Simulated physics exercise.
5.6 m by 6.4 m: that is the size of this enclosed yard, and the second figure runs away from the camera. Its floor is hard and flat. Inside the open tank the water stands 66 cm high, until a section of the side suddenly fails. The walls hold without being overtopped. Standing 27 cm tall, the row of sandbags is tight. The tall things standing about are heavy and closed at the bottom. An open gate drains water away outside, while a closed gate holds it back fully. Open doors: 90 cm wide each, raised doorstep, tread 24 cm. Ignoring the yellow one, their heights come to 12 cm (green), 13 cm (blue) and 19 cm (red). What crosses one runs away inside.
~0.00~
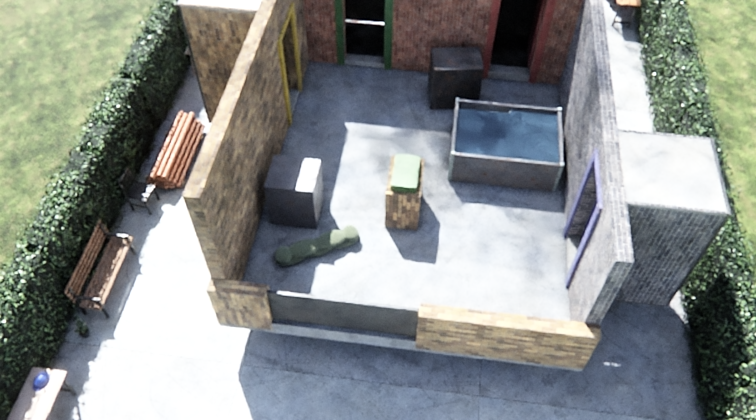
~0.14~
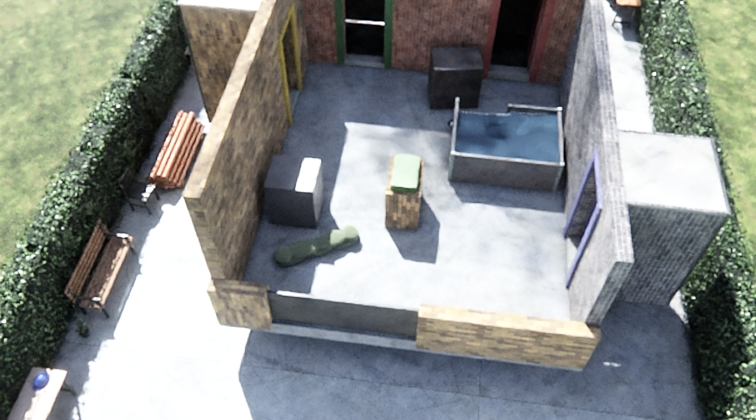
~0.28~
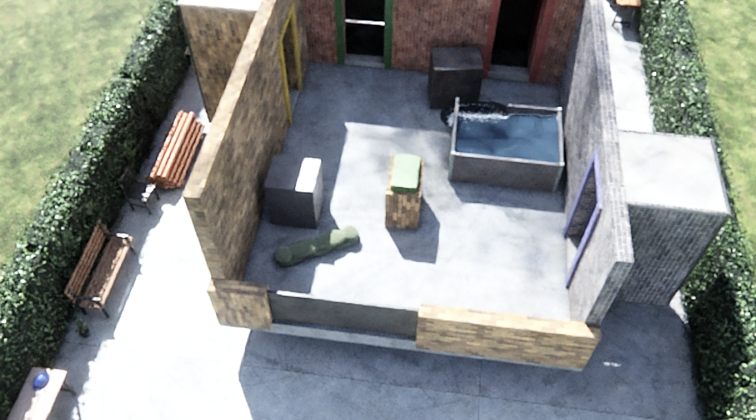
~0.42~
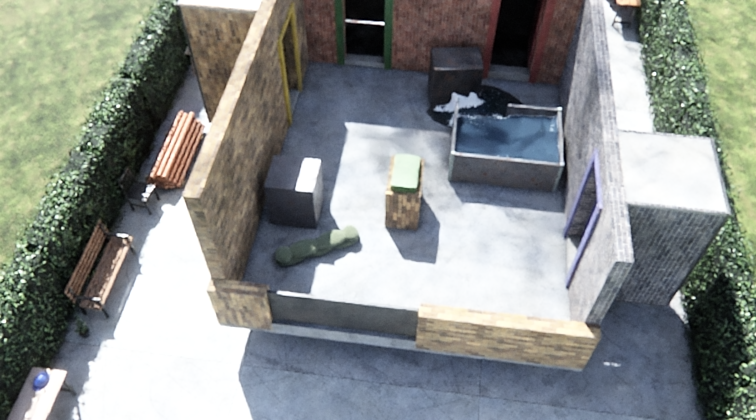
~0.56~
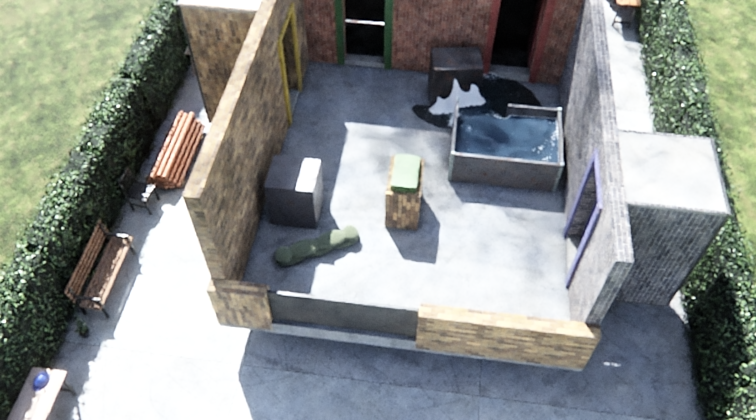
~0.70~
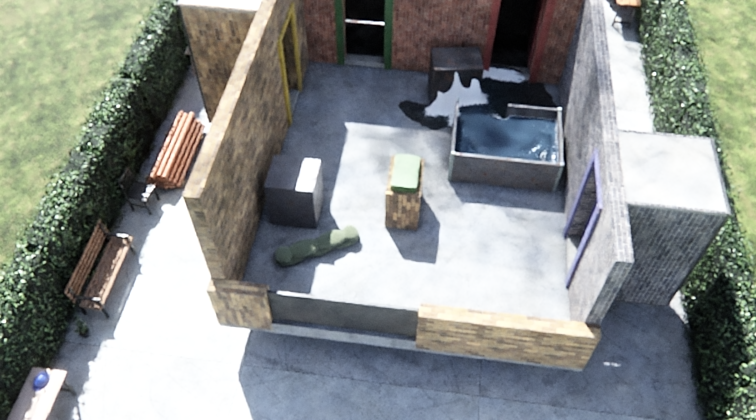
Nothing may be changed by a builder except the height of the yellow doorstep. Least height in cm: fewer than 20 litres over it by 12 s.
Approx. 7 cm.
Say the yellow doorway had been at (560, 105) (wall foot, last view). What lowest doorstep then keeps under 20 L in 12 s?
You'd want it roughly 22 cm high.
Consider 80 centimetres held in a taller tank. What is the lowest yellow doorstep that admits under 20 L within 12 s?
The step would need to be some 9.0 cm high.
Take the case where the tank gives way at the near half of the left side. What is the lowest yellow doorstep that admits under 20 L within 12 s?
Some 12.0 cm.
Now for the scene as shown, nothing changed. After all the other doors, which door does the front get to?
That would be the blue door.
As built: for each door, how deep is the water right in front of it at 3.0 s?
Door by door in centimetres - yellow 9, green 3, blue 2, red 25.
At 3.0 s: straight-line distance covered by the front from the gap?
Distance from gap: Approx. 5.2 m.
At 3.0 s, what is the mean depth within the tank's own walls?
Mean depth: Approx. 24 cm.
After 1.4 s water covers 20 % of the floor, deepest (47 cm) near (466, 112); it has not reached the yellow door.
After 3.0 s water covers 50 % of the floor, deepest (26 cm) near (552, 133); 9 cm at the yellow door, 8 litres in over its 7 cm doorstep.
After 12.0 s water covers 95 % of the floor, deepest (9 cm) near (474, 125); 6 cm at the yellow door, 18 litres in over its 7 cm doorstep.
At the yellow door as built, the water arrived by 2.1 s and peaked near 11 cm at 2.6 s.
With a doorstep of 6 cm, 33 litres would have come in within the 12 s; with 8 cm, 9 litres. So under 20 litres takes about 7 cm.
